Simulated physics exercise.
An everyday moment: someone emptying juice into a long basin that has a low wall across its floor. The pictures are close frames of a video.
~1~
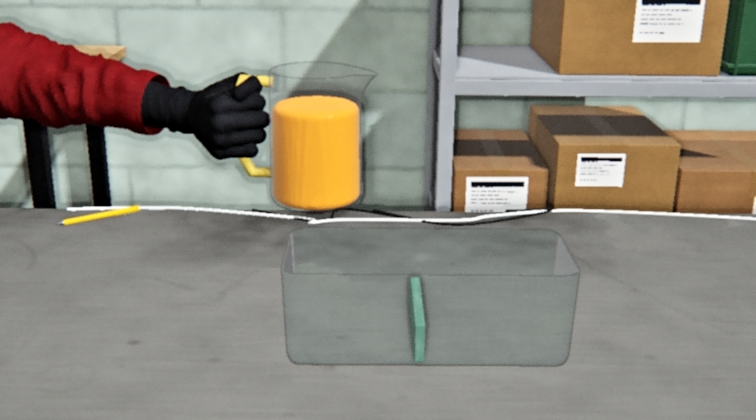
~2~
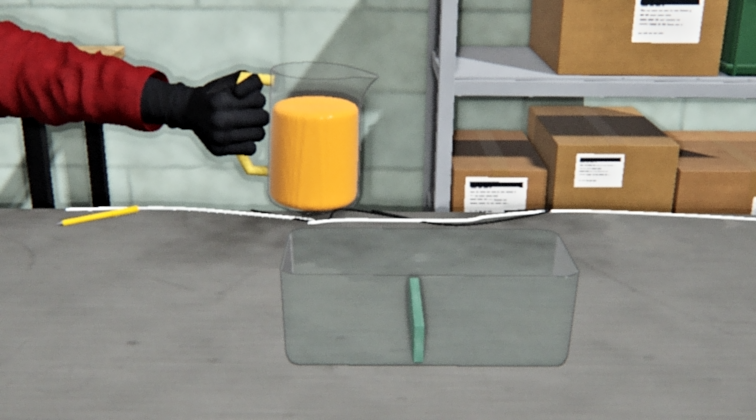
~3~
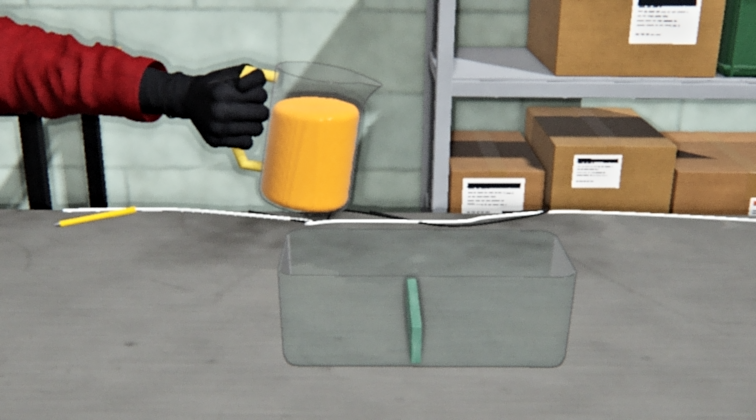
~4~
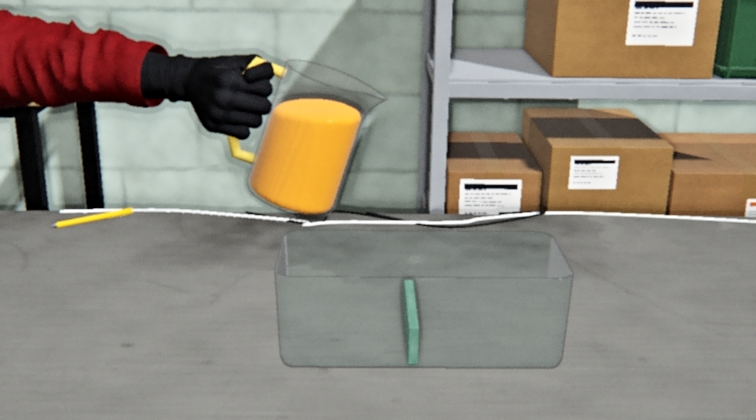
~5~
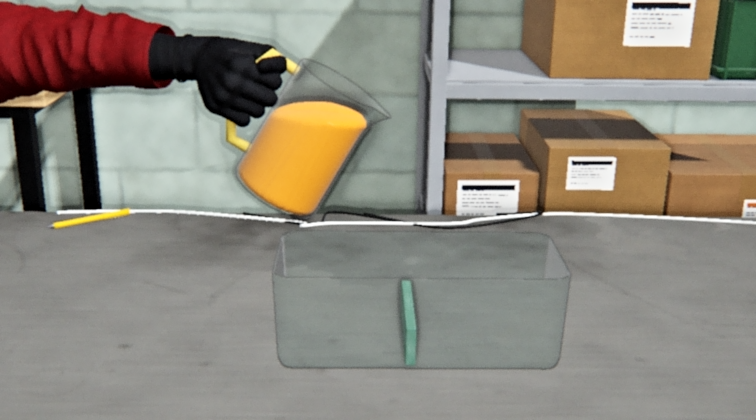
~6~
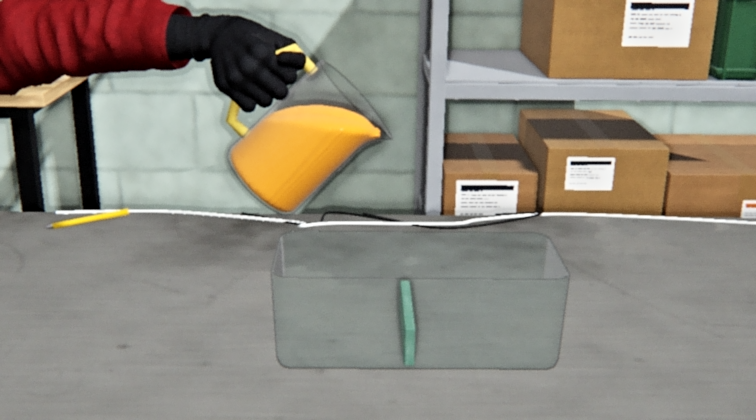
An arm in a red sleeve and black glove reaches in from the left, seen from the front across a grey worktop, with a pale block wall and shelves of cardboard boxes behind. It grips the yellow handle of a clear jug of orange juice above a long transparent basin with a low green wall inside. The glove tilts the jug steadily rightward, the juice shifting toward its spout, while the view drifts very slightly.
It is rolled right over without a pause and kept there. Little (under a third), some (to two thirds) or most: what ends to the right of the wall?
The share right of the wall is above two thirds.
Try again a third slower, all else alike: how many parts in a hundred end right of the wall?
Close to 90 per cent.
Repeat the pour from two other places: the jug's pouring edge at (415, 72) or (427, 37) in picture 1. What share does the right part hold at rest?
Roughly 90 per cent, and 85 per cent.
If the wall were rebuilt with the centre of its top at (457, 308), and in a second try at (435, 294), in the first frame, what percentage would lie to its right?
The first gives 15 %, the second 55 %.
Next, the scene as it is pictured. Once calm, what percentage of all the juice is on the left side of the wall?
Some 10 per cent.
A moment on, the jug is tipped right over and 68 per cent is still to pour, 0 is left of the wall and 11 right of it.
Next, the jug is tipped right over and 28 per cent is still to pour, 3 is left of the wall and 48 right of it.
Then the jug is tipped right over and 10 per cent is still to pour, 4 is left of the wall and 78 right of it.
Later the jug is tipped right over and 2 per cent is still to pour, 7 is left of the wall and 87 right of it.
Finally, 10 per cent lies left of the wall, 88 right of it and 2 outside.
